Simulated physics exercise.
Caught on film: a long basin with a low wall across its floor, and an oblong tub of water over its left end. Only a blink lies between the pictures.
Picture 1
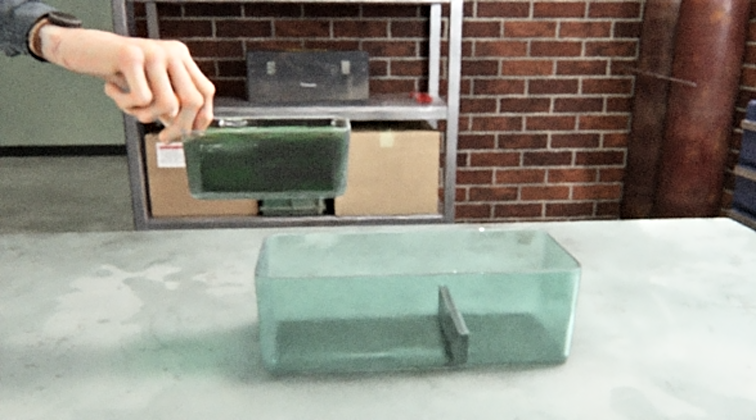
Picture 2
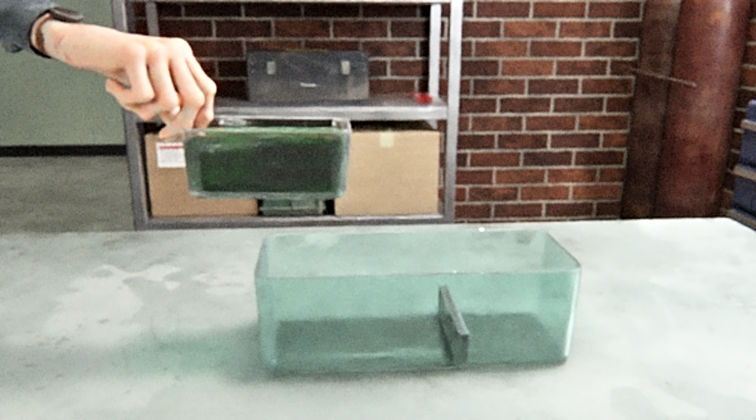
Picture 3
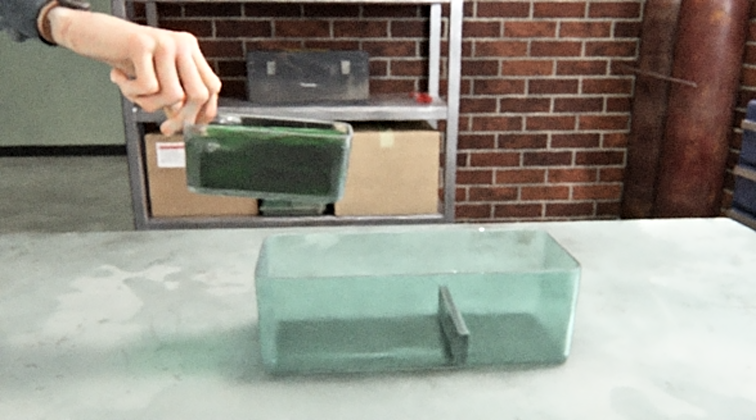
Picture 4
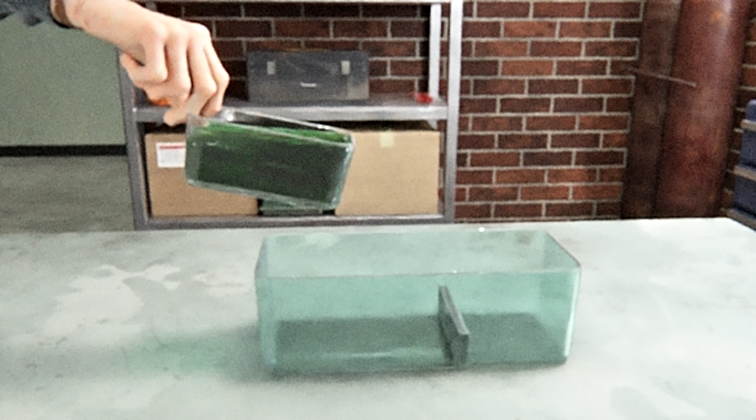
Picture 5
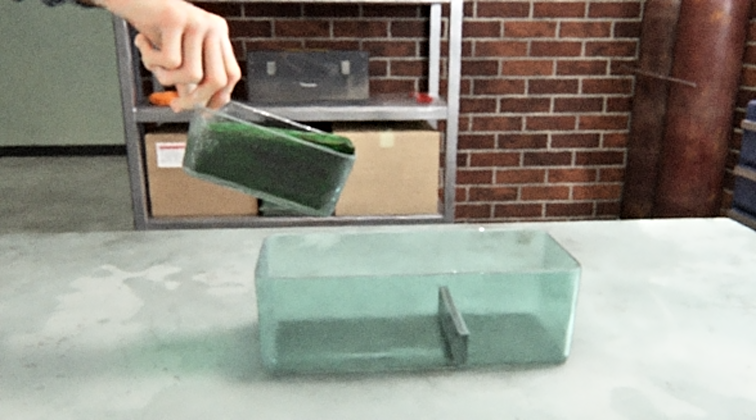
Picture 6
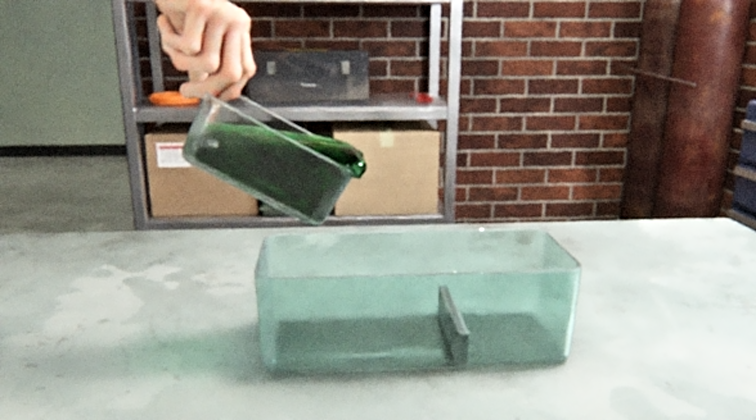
A hand tilted a small glass tub of green liquid steadily down to the right above a long, clear basin with a low wall inside, until a little liquid bulged over the tub's lower edge.
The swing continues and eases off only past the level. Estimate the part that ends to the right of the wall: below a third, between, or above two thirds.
In the end under a third is right of the wall.
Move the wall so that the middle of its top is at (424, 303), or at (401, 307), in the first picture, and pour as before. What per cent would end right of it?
In turn 15 and 45 in a hundred.
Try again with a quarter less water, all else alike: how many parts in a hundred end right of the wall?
About 10 per cent.
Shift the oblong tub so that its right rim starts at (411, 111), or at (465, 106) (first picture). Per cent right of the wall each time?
Near 50 % and 60 %.
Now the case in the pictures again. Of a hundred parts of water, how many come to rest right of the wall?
Some 15 per cent.
A moment on, the oblong tub is tipped on its side and 20 per cent is still to pour, 47 is left of the wall and 0 right of it.
Next, the oblong tub is tipped on its side and 4 per cent is still to pour, 74 is left of the wall and 6 right of it.
Then the oblong tub is tipped on its side and 1 per cent is still to pour, 79 is left of the wall and 14 right of it.
Later the oblong tub is tipped on its side and 0 per cent is still to pour, 81 is left of the wall and 13 right of it.
Finally, 81 per cent lies left of the wall, 13 right of it and 5 outside.
